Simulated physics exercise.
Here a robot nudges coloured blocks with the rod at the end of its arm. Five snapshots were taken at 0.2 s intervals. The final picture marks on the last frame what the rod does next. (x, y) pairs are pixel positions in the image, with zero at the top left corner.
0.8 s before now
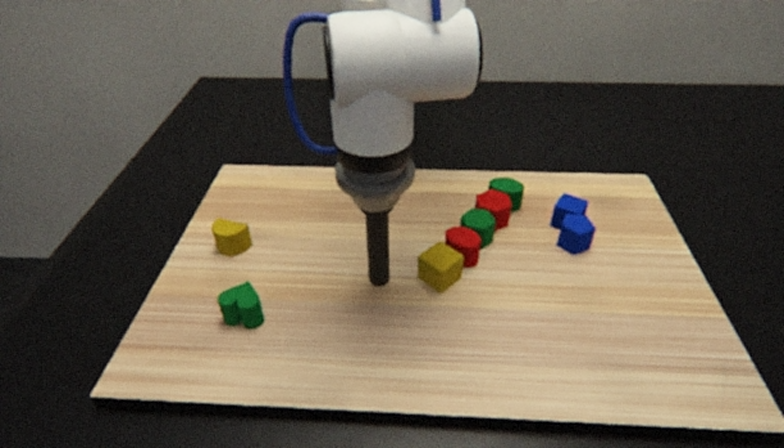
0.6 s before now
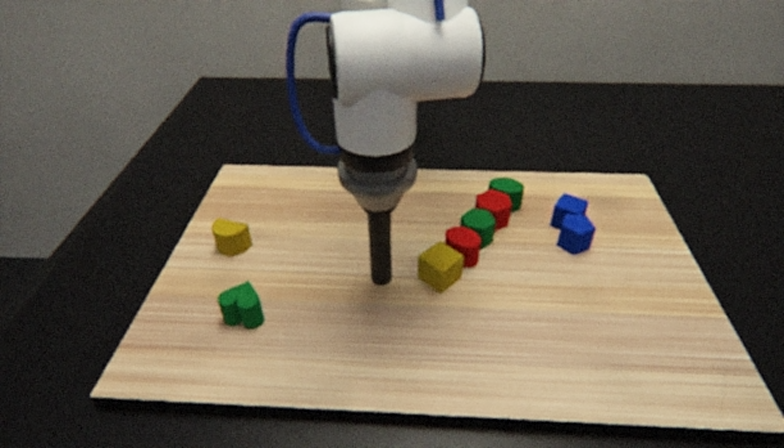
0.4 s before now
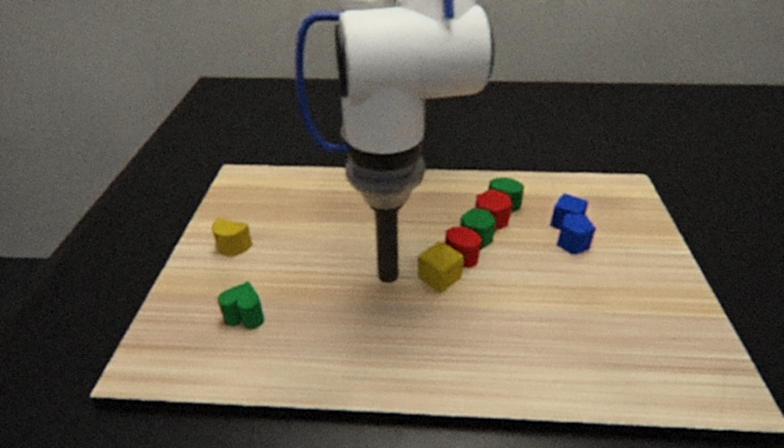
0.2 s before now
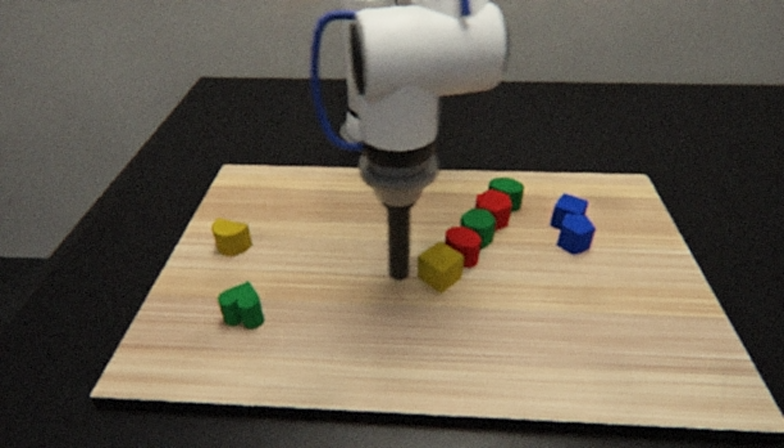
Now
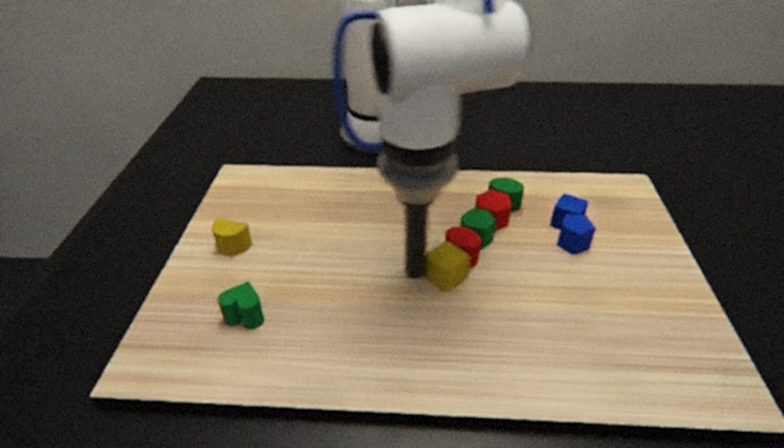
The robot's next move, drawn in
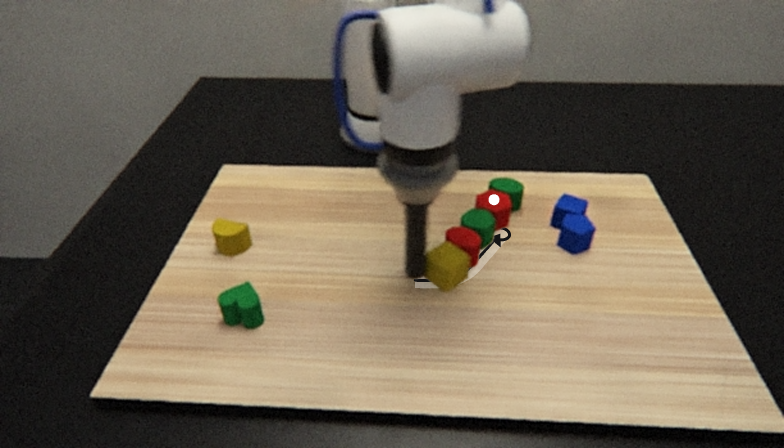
A robot arm with a dark rod at its end moves slowly right across a wooden board toward a yellow block at the near end of a diagonal row of red and green blocks. The rod then reaches the yellow block and nudges it slightly right, while the other blocks stay still.
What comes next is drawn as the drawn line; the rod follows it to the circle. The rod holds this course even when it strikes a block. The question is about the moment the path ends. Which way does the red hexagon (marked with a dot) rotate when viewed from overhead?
The sense of turning is clockwise.
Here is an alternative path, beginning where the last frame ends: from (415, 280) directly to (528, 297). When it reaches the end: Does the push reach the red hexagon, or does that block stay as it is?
Here the red hexagon moves off its spot.
The line goes from (415, 280) through (456, 276) and (481, 255) to (500, 234); the dot is on the red hexagon.
On the path given first. One third of the way, rod at (458, 268); yellow four-sided block at (489, 257), turned 35° clockwise; red elliptical block at (481, 233), turned 50° anticlockwise; green hexagon at (483, 214); red hexagon at (496, 197); green elliptical block at (508, 182).
Two thirds of the way, rod at (483, 247); yellow four-sided block at (500, 255), turned 70° clockwise; red elliptical block at (501, 222), turned 25° anticlockwise; green hexagon at (490, 203), turned 50° anticlockwise; red hexagon at (495, 184), turned 15° clockwise; green elliptical block at (514, 174), turned 15° clockwise.
At the end, rod at (501, 226); yellow four-sided block at (500, 255), turned 70° clockwise; red elliptical block at (526, 211), turned 25° clockwise; green hexagon at (496, 197), turned 110° anticlockwise; red hexagon at (490, 178), turned 35° clockwise; green elliptical block at (515, 172), turned 25° clockwise.
